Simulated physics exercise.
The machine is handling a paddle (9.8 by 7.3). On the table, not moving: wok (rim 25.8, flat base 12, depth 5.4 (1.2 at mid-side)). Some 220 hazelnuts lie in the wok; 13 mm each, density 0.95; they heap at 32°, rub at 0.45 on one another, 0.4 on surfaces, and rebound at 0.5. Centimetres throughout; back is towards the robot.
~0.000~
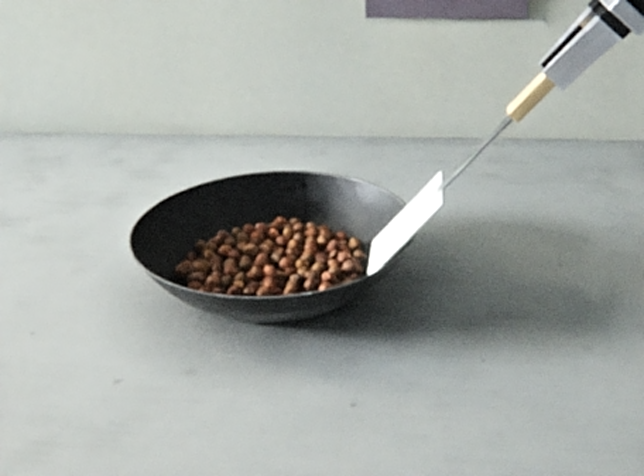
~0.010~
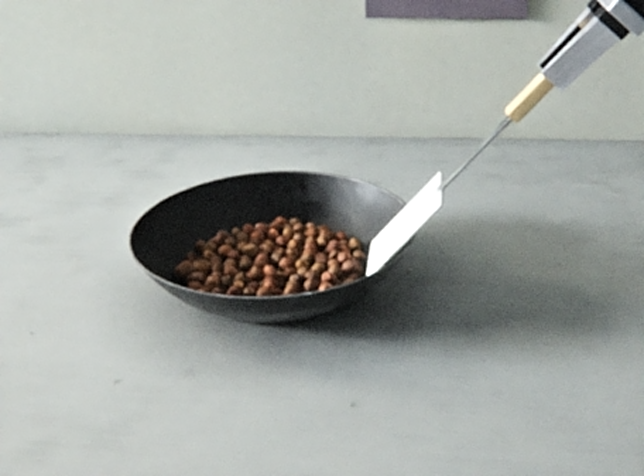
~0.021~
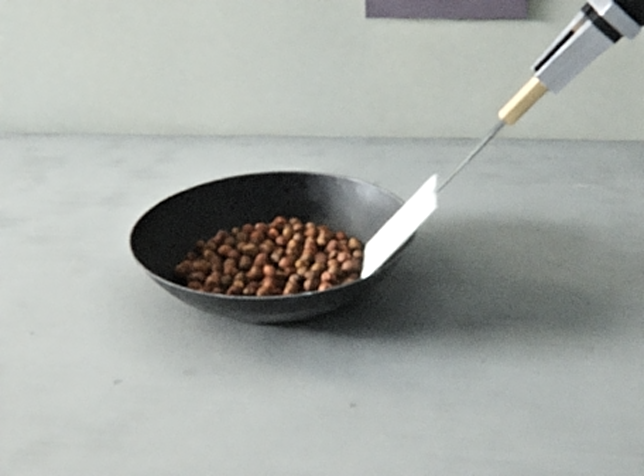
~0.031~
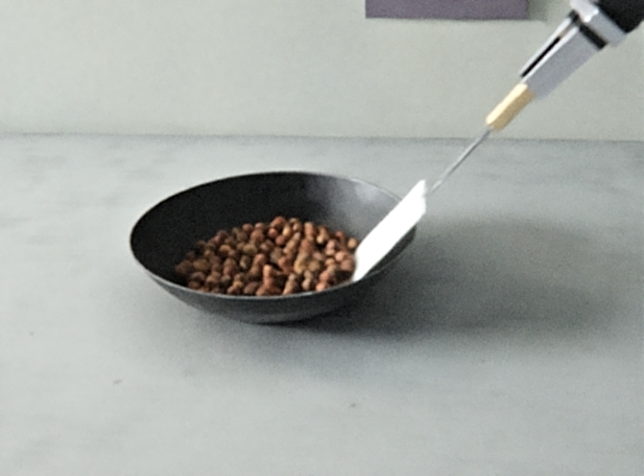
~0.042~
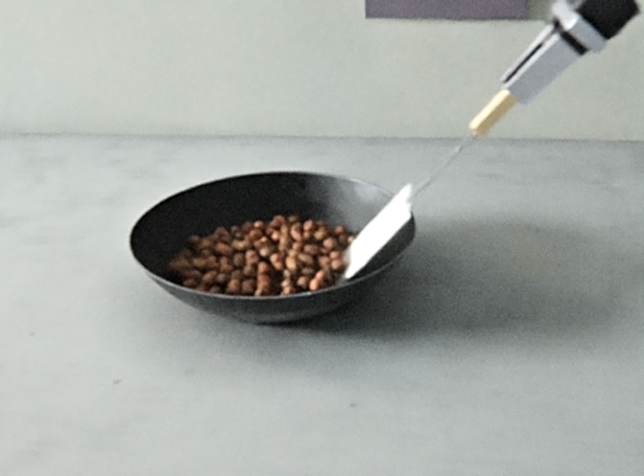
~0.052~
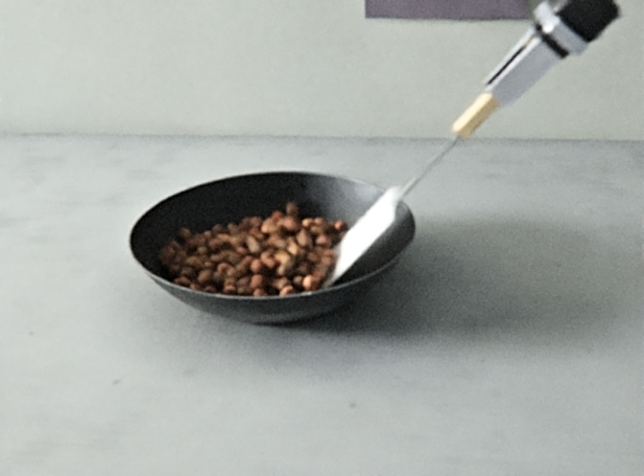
A white paddle held by a robot arm rested against the right side of a dark wok of hazelnuts, then slid a short way left into them, nudging the brown heap slightly leftward and upward.
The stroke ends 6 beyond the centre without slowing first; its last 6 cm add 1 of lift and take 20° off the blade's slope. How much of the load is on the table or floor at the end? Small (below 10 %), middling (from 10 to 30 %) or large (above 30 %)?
Share on the table or floor: Middling (from 10 to 30 %).
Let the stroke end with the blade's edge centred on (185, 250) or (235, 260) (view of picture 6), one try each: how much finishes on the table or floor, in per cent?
About 20 and 5 per cent.
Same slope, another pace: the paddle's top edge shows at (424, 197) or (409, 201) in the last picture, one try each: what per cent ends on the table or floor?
Some 0 and 5 per cent.
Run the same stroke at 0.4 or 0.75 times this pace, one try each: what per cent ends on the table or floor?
Some 0 and 5 per cent.
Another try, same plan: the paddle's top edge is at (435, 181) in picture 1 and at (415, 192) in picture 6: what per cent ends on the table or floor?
About 0 per cent.
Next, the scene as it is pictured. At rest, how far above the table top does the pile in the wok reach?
About 5.0 cm.
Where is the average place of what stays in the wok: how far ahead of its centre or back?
Some 4.5 cm ahead.
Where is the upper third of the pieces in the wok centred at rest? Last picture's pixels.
Near (184, 252).
After 0.08 s, sloping 50°, highest piece 7 above the table; 215 in the wok.
After 0.10 s, sloping 44°, highest piece 10 above the table; 215 in the wok.
After 0.31 s, sloping 30°, highest piece 8 above the table; 180 in the wok, 24 on the table or floor, 11 on the blade or in flight.
After 1.36 s, sloping 30°, highest piece 5 above the table; 180 in the wok, 35 on the table or floor.
In the end, 180 in the wok, 35 on the table or floor. That is 16 % on the table or floor.
